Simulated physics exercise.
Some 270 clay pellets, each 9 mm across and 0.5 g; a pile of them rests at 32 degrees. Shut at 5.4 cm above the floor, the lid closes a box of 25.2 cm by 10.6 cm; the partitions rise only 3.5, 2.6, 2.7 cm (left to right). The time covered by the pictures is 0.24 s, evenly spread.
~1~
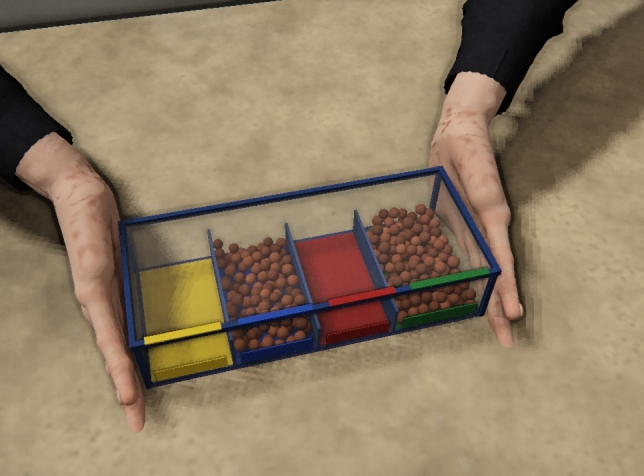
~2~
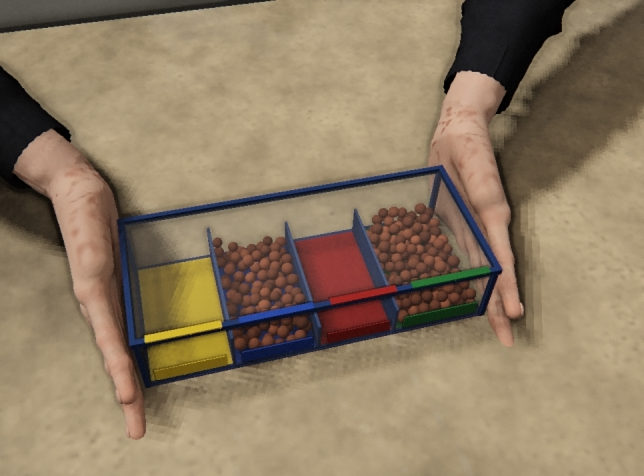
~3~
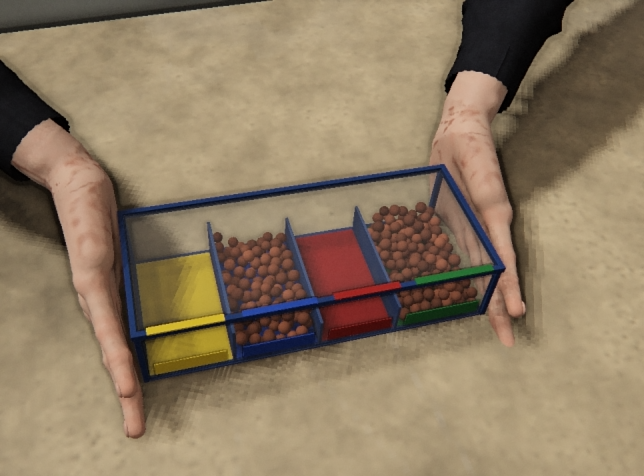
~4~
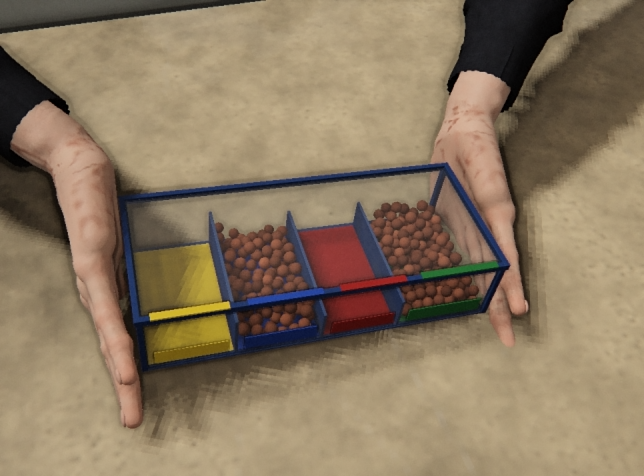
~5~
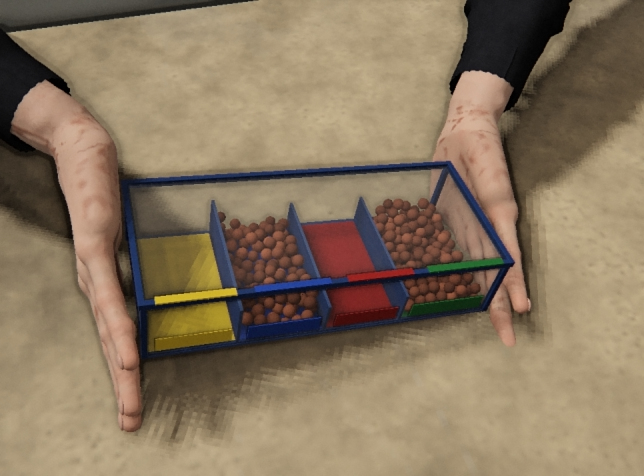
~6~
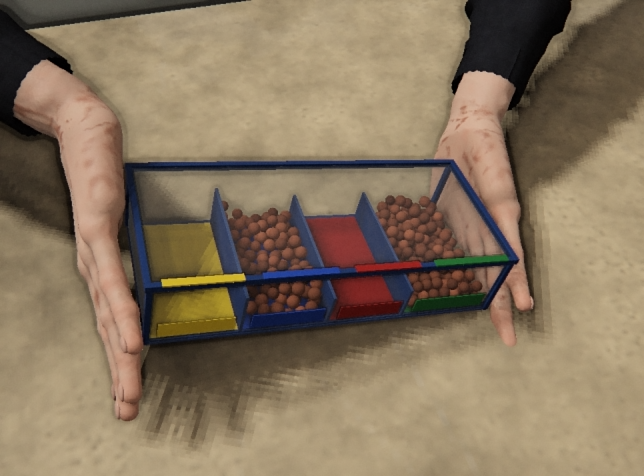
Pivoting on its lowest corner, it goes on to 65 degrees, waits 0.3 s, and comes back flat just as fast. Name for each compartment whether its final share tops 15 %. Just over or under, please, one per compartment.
Red: Under, blue: Over, green: Over, yellow: Under.
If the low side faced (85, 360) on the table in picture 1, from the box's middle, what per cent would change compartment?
About 10 per cent.
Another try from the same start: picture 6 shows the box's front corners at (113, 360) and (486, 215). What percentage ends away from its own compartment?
About 10 per cent.
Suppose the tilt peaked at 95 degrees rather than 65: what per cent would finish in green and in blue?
Then green would end with 90 per cent and blue with 10 per cent.
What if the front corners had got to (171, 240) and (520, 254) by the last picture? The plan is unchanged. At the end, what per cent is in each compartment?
Final per cent - red: 0; blue: 35; green: 60; yellow: 0.
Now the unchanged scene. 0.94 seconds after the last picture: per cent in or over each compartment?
Shares - red: 0; blue: 40; green: 60; yellow: 0.
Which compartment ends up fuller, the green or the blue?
The green one.
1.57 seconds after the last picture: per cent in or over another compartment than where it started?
Roughly 0 percent of it.
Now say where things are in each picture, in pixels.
Box tilt 0 degrees, front corners at (136, 343) and (494, 270); blue 40 %, green 60 %, in the first frame.
Box tilt 1 degrees, front corners at (136, 342) and (495, 269), in the second frame.
Box tilt 3 degrees, front corners at (137, 334) and (498, 267), in the third frame.
Box tilt 6 degrees, front corners at (140, 319) and (502, 264), lowest corner right back, in the fourth frame.
Box tilt 9 degrees, front corners at (145, 303) and (507, 261), lowest corner right back, in the fifth frame.
Box tilt 13 degrees, front corners at (151, 285) and (511, 259), lowest corner right back; blue 40 %, green 60 %, in the sixth frame.
Then, 0.94 s after the last picture, tilt 65 degrees; blue 40 %, green 60 %.
Then, 1.57 s after the last picture, tilt 34 degrees; blue 40 %, green 60 %.
Then, 2.25 s after the last picture, tilt 0 degrees; blue 40 %, green 60 %.
In the end, red 0 %, blue 40 %, green 60 %, yellow 0 %.
